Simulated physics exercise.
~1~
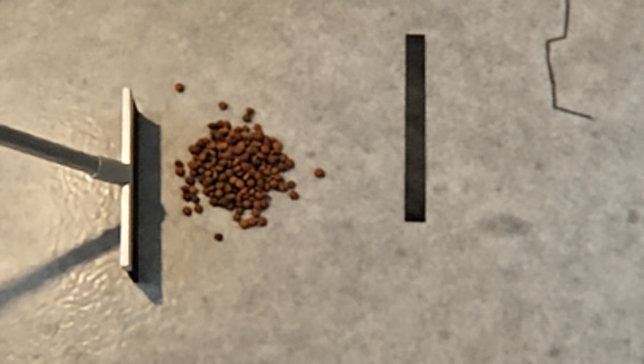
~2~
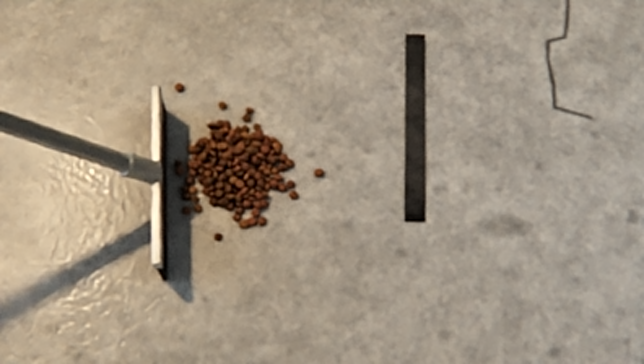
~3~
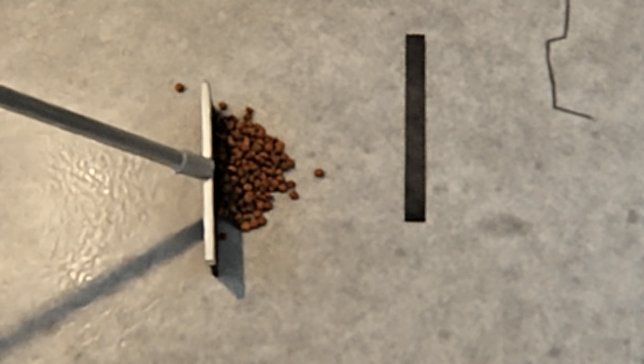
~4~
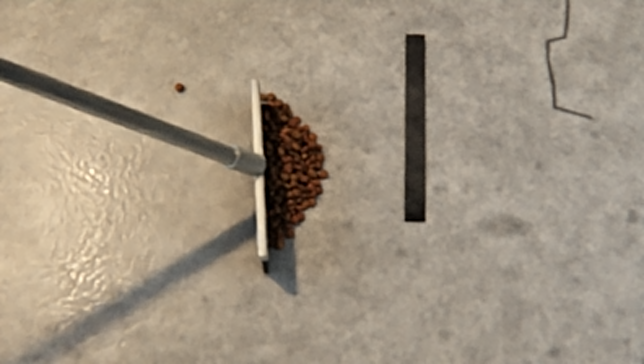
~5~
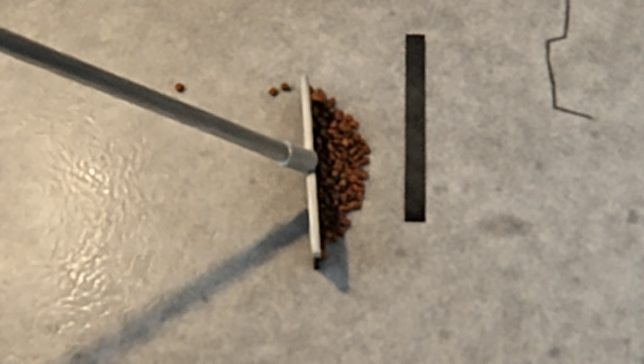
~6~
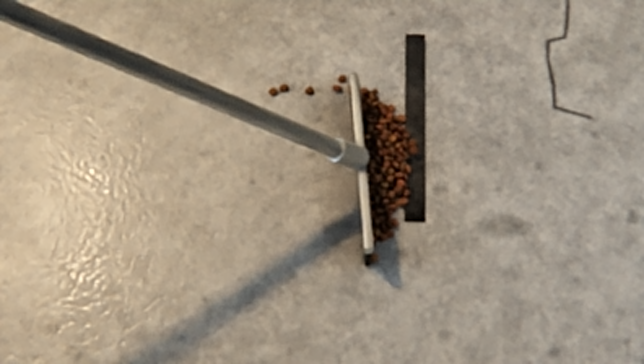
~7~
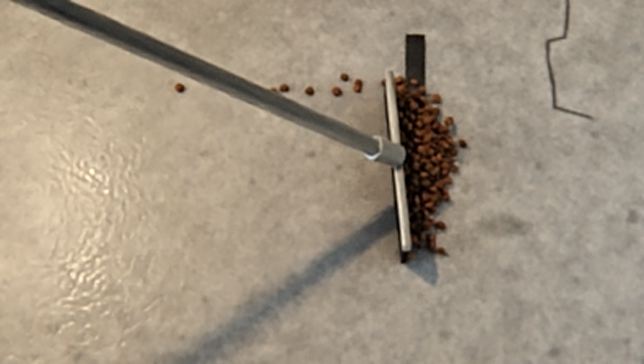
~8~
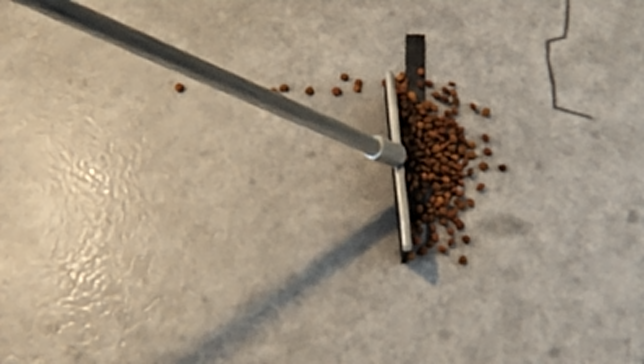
A squeegee on a long grey handle slides right across a concrete floor toward a loose heap of brown kibble. Its blade meets the heap and pushes it along, packing the pieces into a bulging band against its front. A few bits slip past the upper end and are left behind in a scattered trail. The blade carries the load onto a dark, fixed strip, where pieces spill over the far side. There the squeegee stops, and the kibble spreads a little farther right, ending heaped over and beyond the strip, whose top end still shows.
